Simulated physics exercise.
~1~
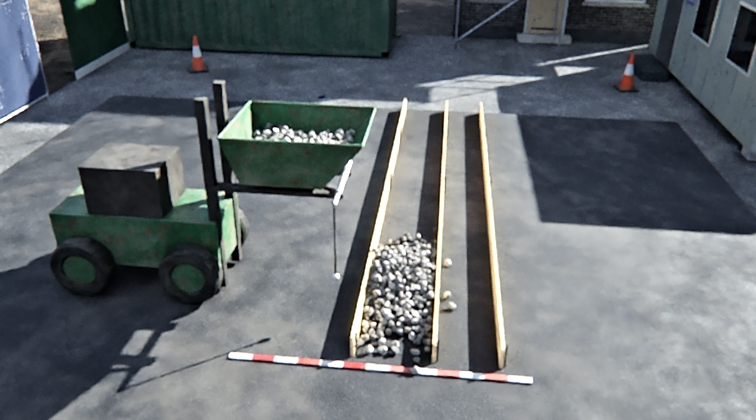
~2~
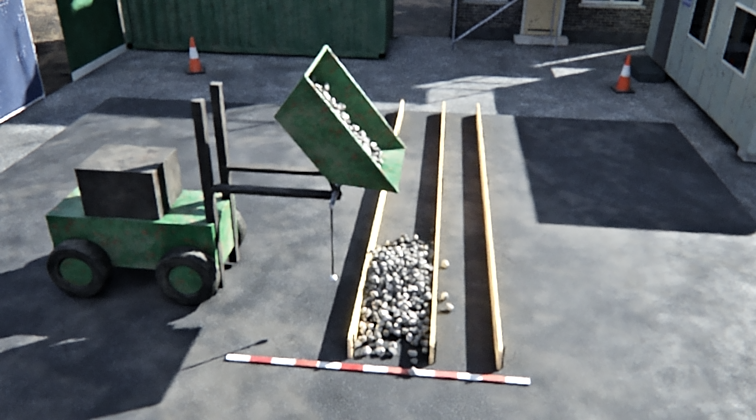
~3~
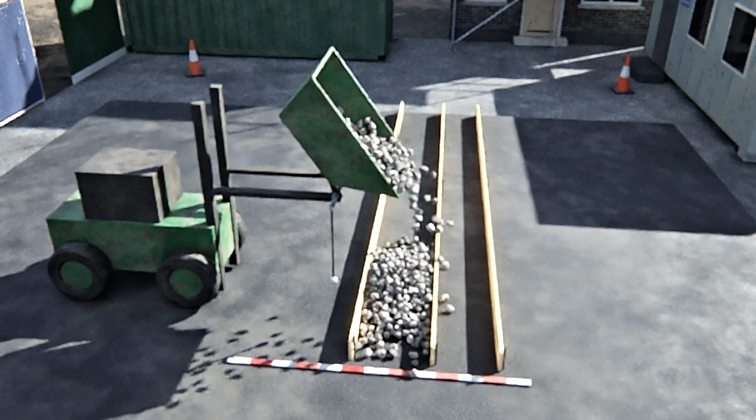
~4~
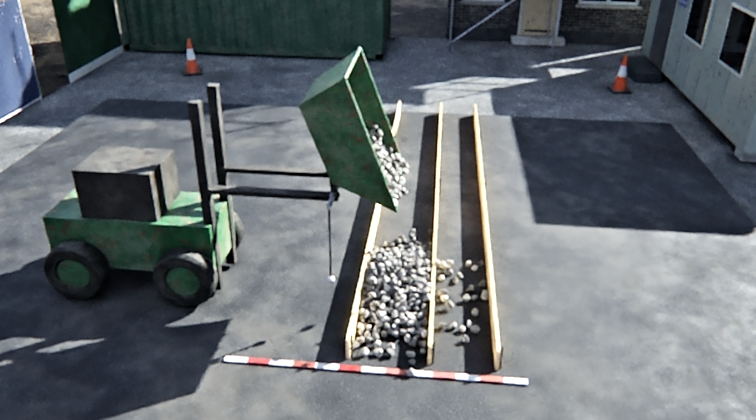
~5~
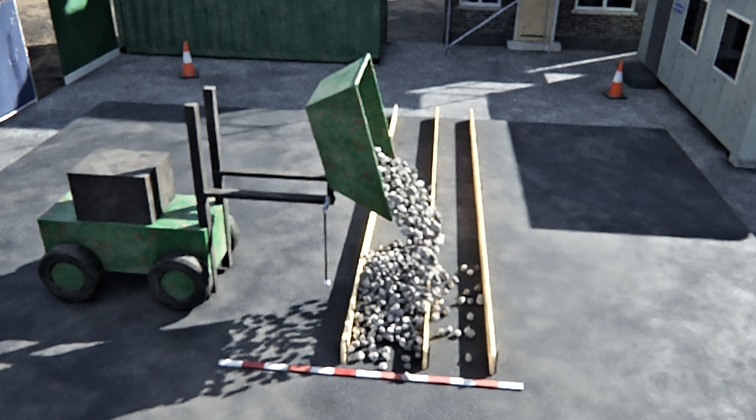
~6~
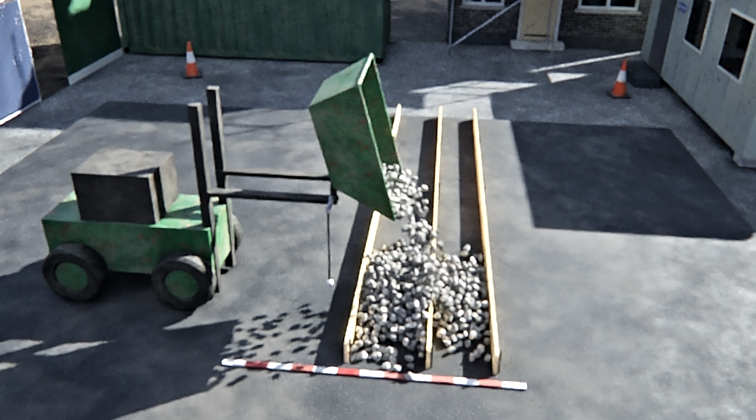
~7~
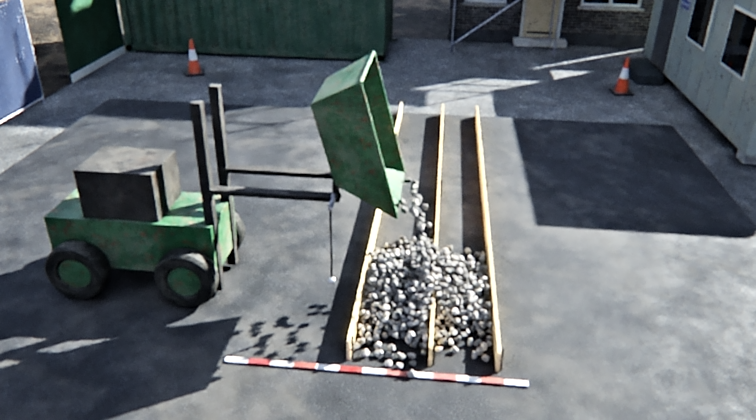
In a paved yard, a green forklift tips its raised green skip to the right in two stages, pouring grey stones onto a heap already lying between wooden boards, until they spill over the middle board and fill the near ends of both bays, leaving the skip steeply tilted.
